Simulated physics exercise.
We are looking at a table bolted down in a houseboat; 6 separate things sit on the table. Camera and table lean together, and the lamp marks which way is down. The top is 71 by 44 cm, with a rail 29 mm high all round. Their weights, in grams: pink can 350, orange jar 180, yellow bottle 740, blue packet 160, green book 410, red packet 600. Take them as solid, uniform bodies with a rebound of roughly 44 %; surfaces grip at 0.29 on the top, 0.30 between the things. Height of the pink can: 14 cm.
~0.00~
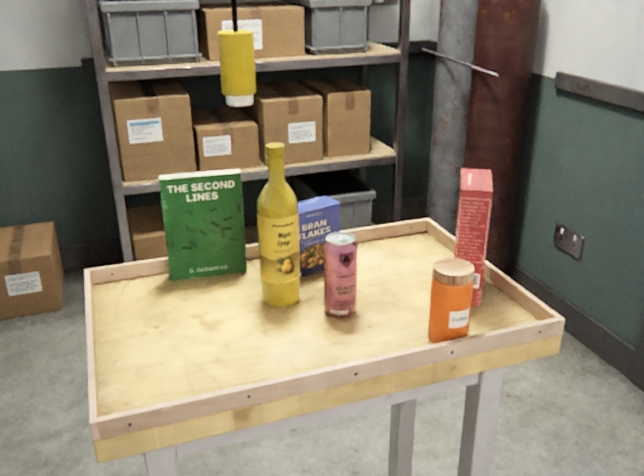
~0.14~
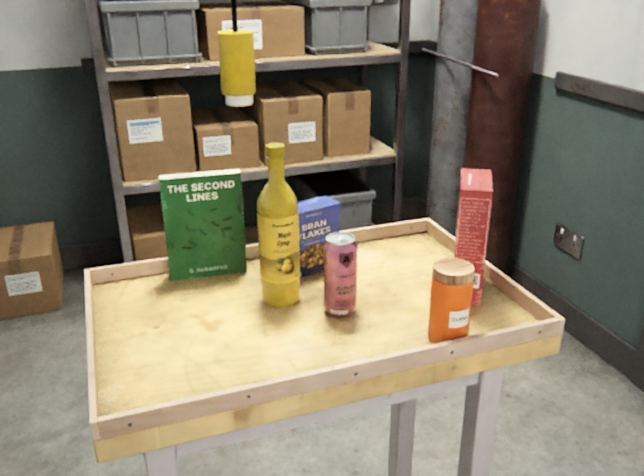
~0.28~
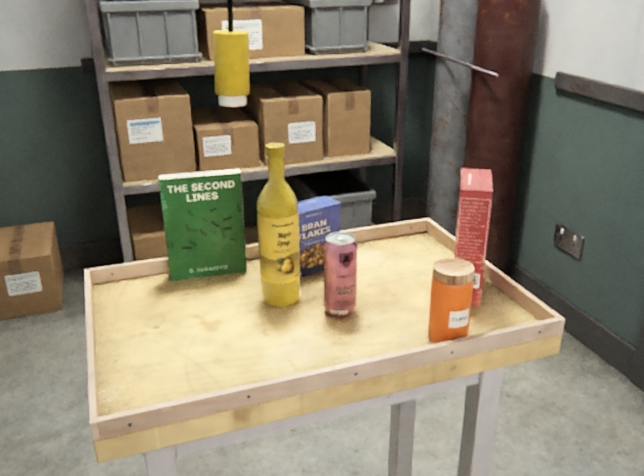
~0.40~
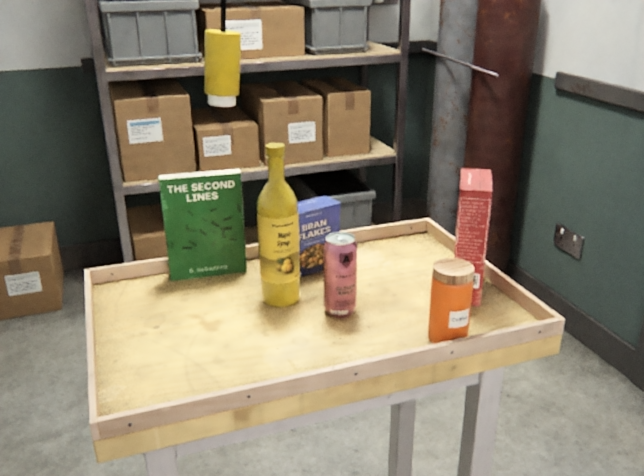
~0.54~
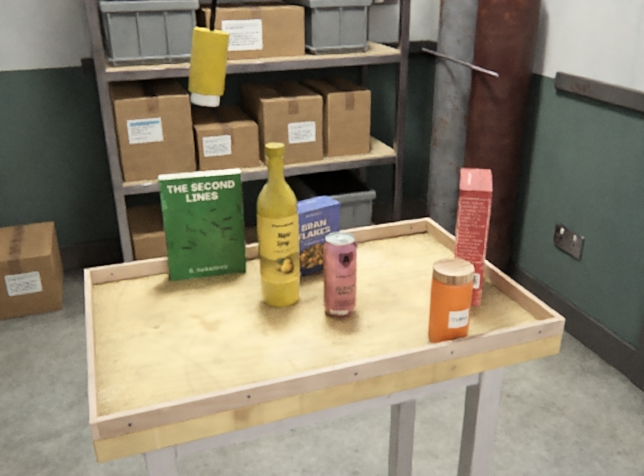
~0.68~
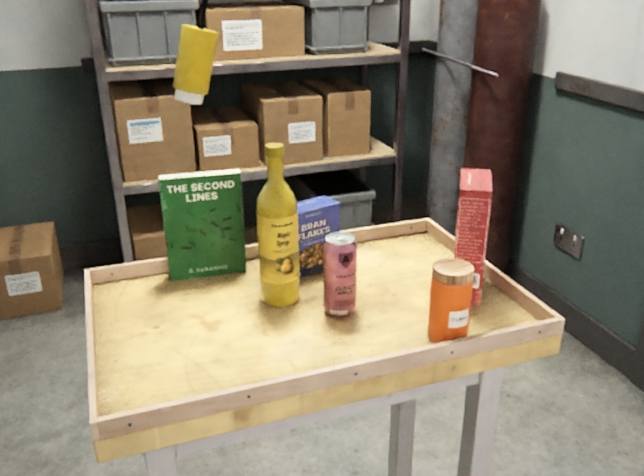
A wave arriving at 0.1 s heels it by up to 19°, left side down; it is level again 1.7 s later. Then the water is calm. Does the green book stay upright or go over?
The green book stays upright.
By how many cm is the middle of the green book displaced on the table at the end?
About 6 cm.
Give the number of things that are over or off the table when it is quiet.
In all, 2.
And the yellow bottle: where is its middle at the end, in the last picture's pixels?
Around (126, 294).
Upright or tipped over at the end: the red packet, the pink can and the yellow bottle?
The red packet topples; the pink can is still upright; the yellow bottle topples.
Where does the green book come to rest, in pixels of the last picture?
Near (174, 230).
Around 1.18 s, boat heeled 16°, left side down; green book shifted 4 cm near (185, 228); yellow bottle tipped 35° against what carries it; red packet tipped 15° against what carries it.
Around 1.38 s, boat heeled 9°, left side down; green book shifted 6 cm near (174, 230); yellow bottle on its side; red packet tipped 75° against what carries it.
Around 1.78 s, boat level; green book shifted 6 cm near (173, 230); yellow bottle on its side; red packet on its side.
Finally (4.6 s), on their side or leaning hard on the table, yellow bottle and red packet; not toppled but over 5 cm from the start, pink can, orange jar, blue packet and green book. Final places as that camera would see them, green book near (173, 230).
